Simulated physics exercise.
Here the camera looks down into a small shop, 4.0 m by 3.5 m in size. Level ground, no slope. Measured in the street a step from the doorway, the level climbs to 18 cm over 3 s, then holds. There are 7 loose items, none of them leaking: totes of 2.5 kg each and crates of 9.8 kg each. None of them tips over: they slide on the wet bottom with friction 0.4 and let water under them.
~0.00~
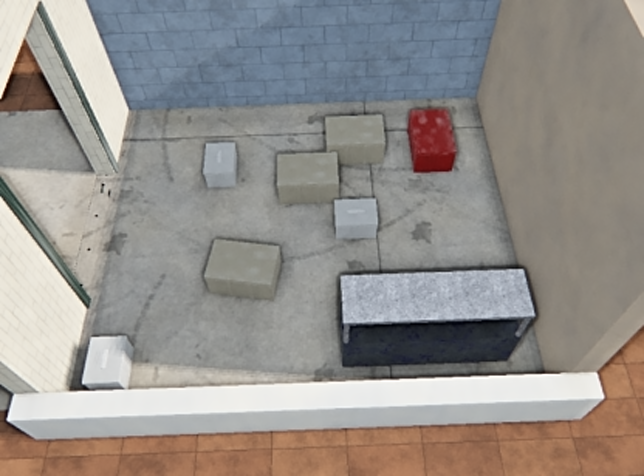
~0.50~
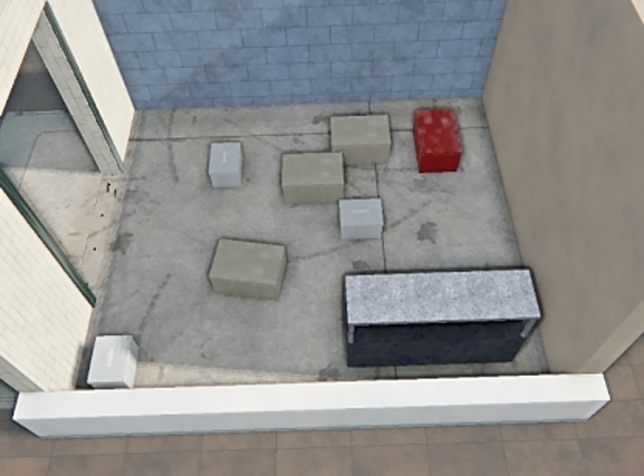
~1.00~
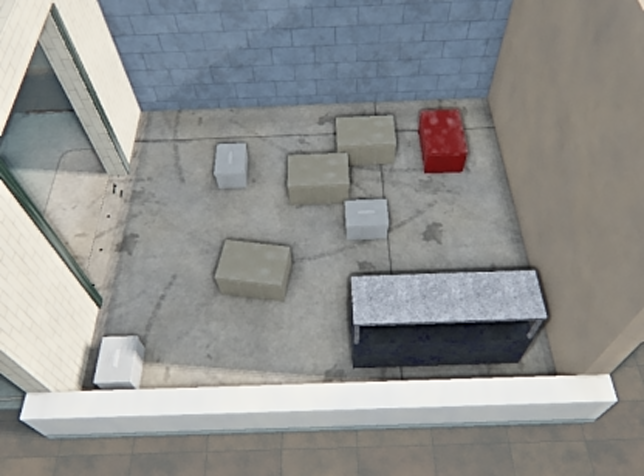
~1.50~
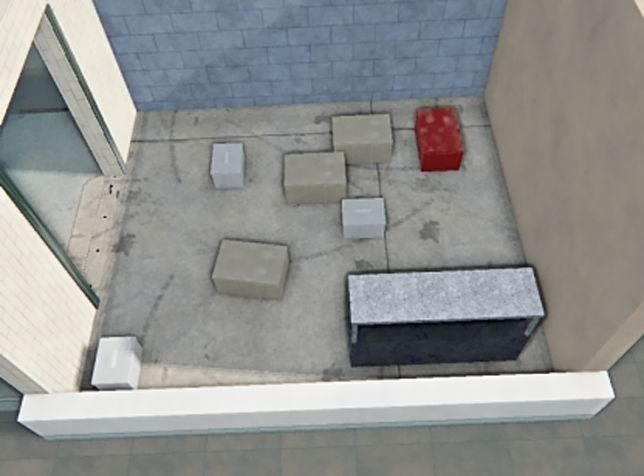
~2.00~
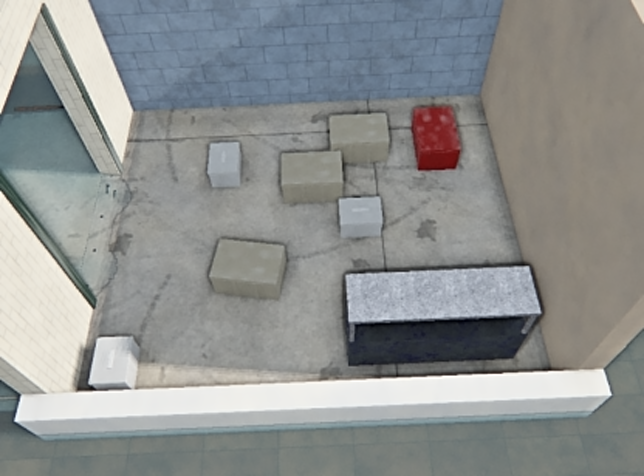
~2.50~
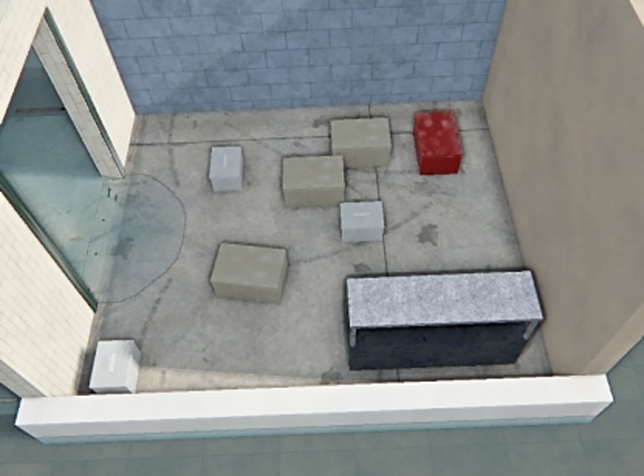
A small shop with a grey floor and blue brick back wall is seen from above, beyond a low white front wall. A speckled grey-topped counter stands at lower right, a red crate at upper right, and drab and pale grey boxes sit scattered about. The view sways slightly as bluish water covers the ground outside and spreads in through the left opening, while the boxes stay put.
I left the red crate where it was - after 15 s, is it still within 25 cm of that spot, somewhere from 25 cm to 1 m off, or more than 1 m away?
It is 25 cm to 1 m off.
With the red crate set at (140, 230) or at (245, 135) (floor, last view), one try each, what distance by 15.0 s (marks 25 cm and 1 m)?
Run 1 - well off; run 2 - well off.
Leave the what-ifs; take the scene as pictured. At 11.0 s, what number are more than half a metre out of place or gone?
I make it 5 by then.
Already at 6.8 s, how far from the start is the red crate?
It has shifted about 40 cm.
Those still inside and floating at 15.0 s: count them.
Just then, the number is 7.
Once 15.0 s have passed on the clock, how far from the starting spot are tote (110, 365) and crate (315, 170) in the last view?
They've ended up 100 cm and 150 cm away, in that order.
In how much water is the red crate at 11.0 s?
About 13 cm.
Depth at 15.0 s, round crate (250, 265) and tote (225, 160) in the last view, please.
Close to 17 and 17 centimetres.
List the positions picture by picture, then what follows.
In the first picture, the red crate at (433, 130) rests on the ground; 0.0 m2 under water; 0 of 7 have shifted.
In the second picture, the red crate at (438, 130) rests on the ground; water covers 0.0 m2; 0 of 7 have shifted.
In the third picture, the red crate at (444, 131) rests on the ground; water covers 0.0 m2; 0 of 7 have shifted.
In the fourth picture, the red crate at (440, 129) rests on the ground; water covers 0.0 m2; 0 of 7 have shifted.
In the fifth picture, the red crate at (437, 128), on the bottom; water covers 0.1 m2; 0 of 7 have shifted.
In the sixth picture, the red crate at (438, 133), on the bottom; water covers 0.9 m2; 0 of 7 have shifted.
After 3.5 s the red crate is near (438, 133), 0.0 m from its start, aground; 0 afloat.
After 6.8 s the red crate is near (480, 120), 0.4 m from its start, afloat; 6 afloat.
After 11.0 s the red crate is near (417, 97), 0.5 m from its start, afloat; 7 afloat.
After 15.0 s the red crate is near (410, 98), 0.5 m from its start, afloat; 7 afloat.
